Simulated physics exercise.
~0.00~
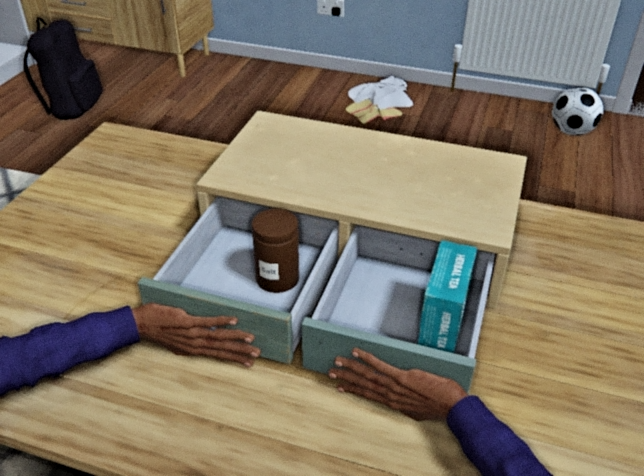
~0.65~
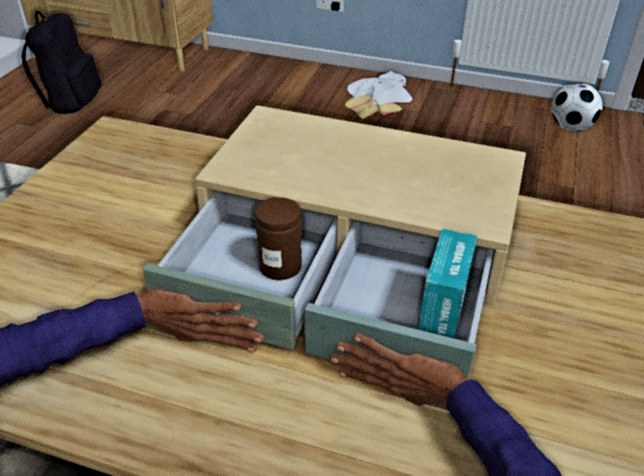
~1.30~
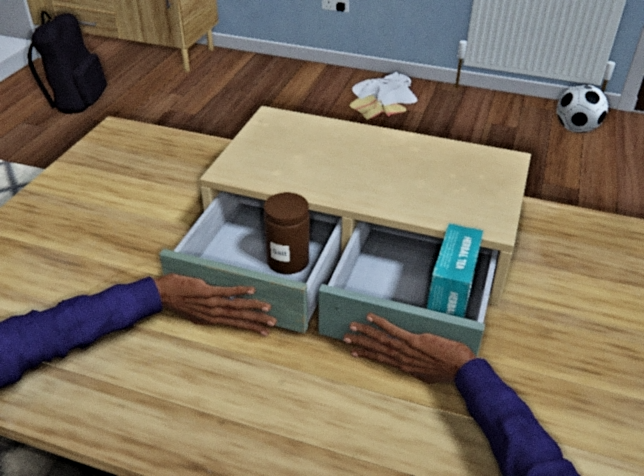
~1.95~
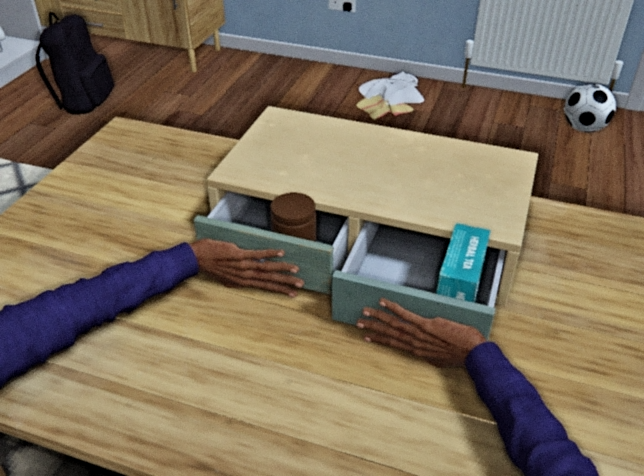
Two hands in purple sleeves pushed a pair of open green-fronted drawers, one holding a brown jar and the other a turquoise box, steadily into a wooden chest on a table, but both drawers were still partly open at the end.
